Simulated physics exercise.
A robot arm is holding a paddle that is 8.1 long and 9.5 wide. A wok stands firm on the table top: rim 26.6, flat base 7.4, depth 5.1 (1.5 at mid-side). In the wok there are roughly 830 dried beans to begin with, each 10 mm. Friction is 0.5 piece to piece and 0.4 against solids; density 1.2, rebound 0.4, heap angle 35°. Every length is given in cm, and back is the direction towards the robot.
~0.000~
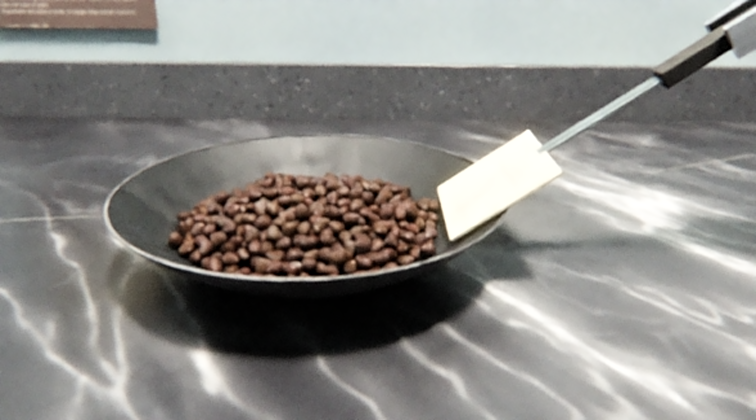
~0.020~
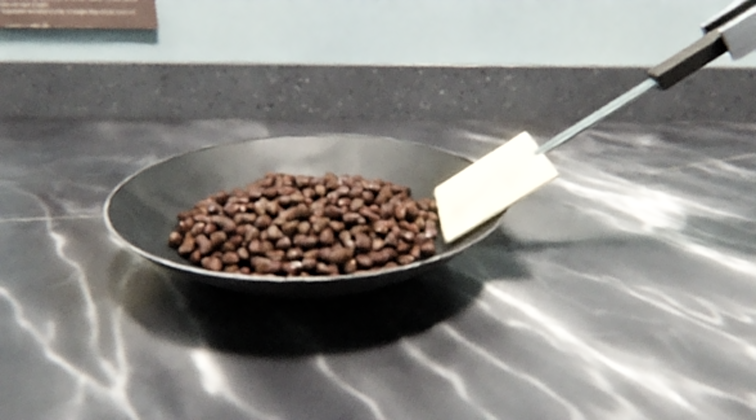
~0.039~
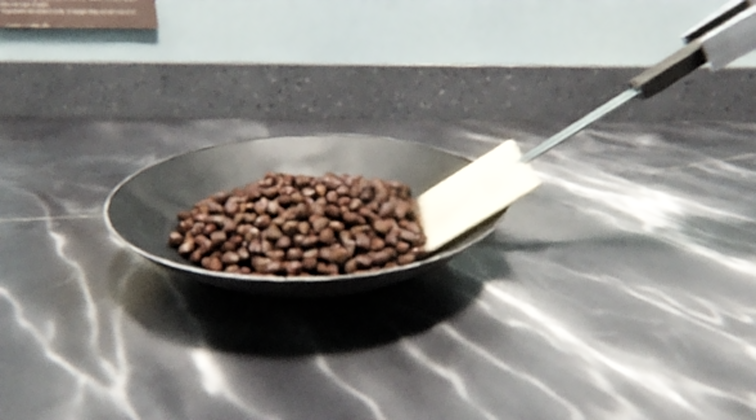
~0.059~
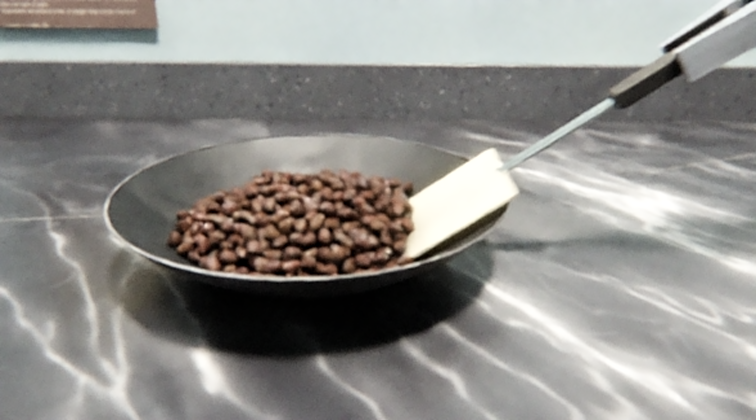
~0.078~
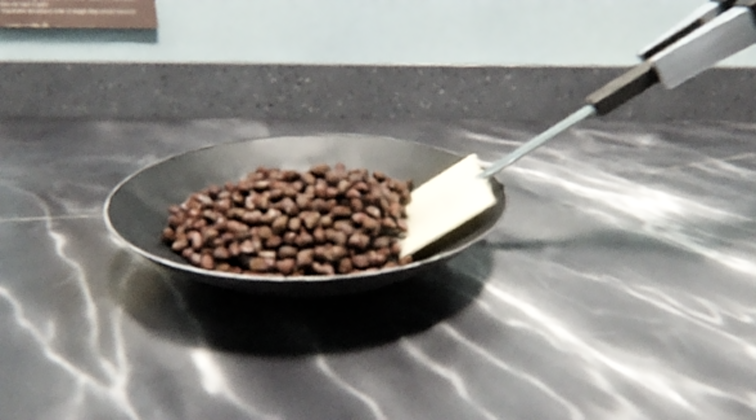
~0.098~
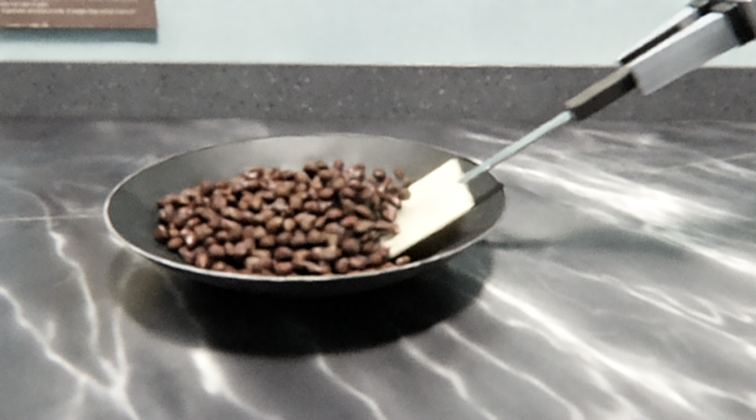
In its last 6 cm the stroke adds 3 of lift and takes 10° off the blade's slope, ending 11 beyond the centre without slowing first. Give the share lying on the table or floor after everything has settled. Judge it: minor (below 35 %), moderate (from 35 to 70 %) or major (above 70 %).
My judgement: Moderate.
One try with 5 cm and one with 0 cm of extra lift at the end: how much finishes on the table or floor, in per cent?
First try around 50 percent, second try around 55 percent.
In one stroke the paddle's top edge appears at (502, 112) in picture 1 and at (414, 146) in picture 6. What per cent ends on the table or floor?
Close to 55 in a hundred.
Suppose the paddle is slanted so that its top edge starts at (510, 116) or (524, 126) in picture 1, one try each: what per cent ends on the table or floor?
I'd say near 50 per cent for the first and near 50 per cent for the second.
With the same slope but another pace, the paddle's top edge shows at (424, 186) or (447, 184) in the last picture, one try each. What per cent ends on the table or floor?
First try around 55 %, second try around 55 %.
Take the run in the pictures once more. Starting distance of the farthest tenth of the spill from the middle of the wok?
That's near 35 cm.
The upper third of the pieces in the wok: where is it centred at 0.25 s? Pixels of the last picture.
I'd put it close to (175, 171).
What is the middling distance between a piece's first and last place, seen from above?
The value is roughly 12 cm.
By 0.17 s, sloping 35°, highest piece 6 above the table; 832 in the wok.
By 0.25 s, sloping 32°, highest piece 9 above the table; 771 in the wok, 61 on the blade or in flight.
By 0.49 s, sloping 25°, highest piece 7 above the table; 401 in the wok, 331 on the table or floor, 100 on the blade or in flight.
By 1.54 s, sloping 25°, highest piece 5 above the table; 431 on the table or floor, 401 in the wok.
Final count, 431 on the table or floor, 401 in the wok. That is 52 % on the table or floor.
